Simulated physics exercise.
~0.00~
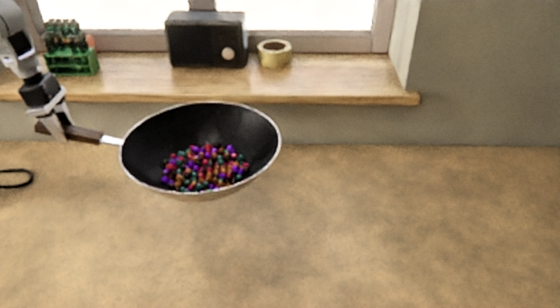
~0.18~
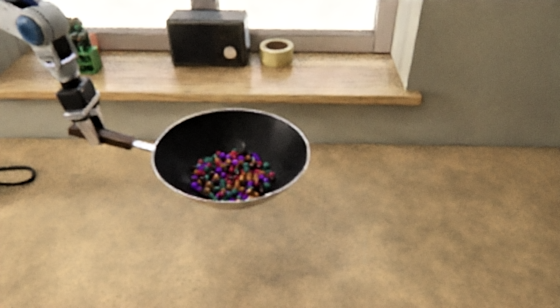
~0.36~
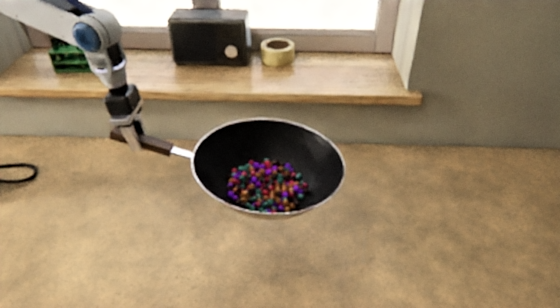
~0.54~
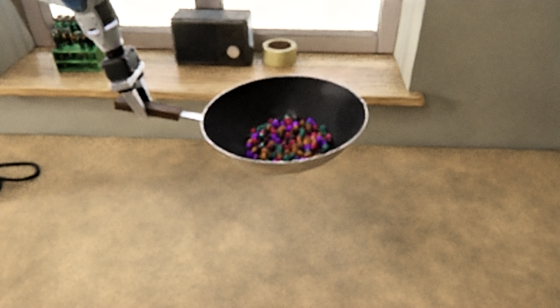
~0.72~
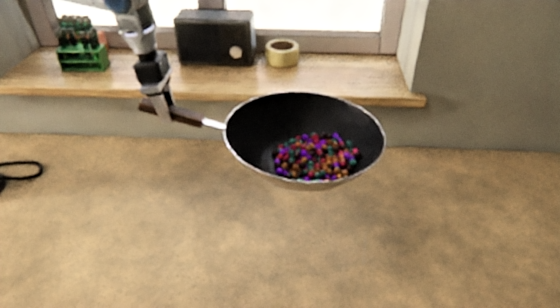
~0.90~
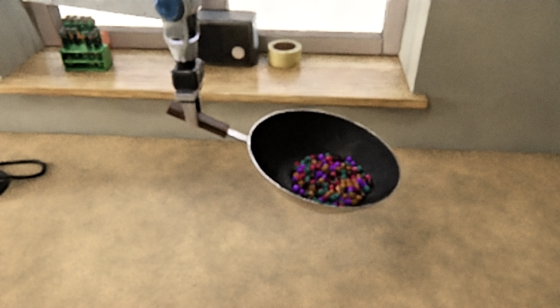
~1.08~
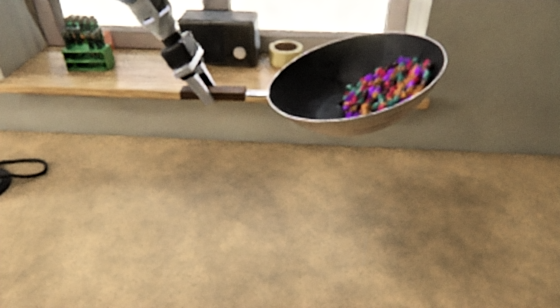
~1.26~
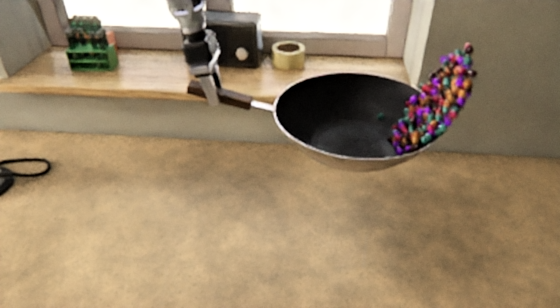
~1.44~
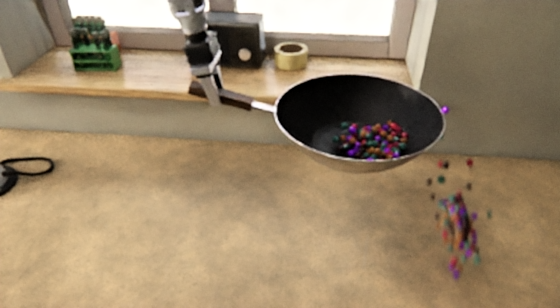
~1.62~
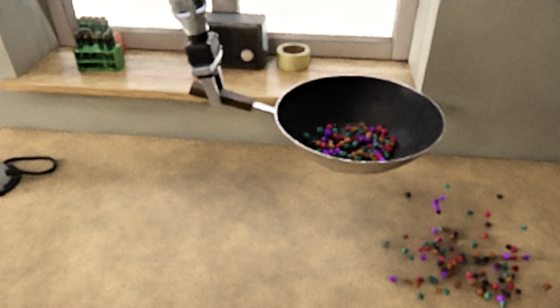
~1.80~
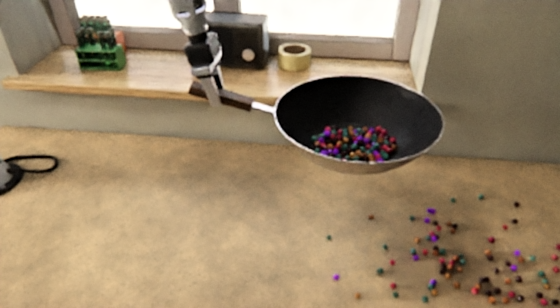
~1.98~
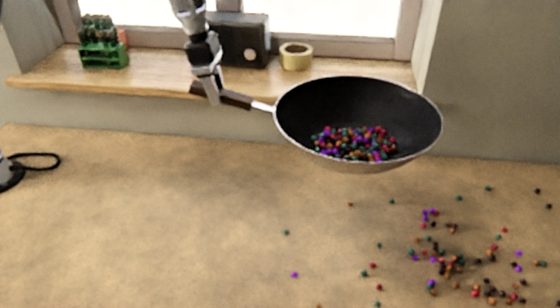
Colourful round sweets flying over the right rim of a wok swung by a robotic arm, about half scattering across the tabletop.
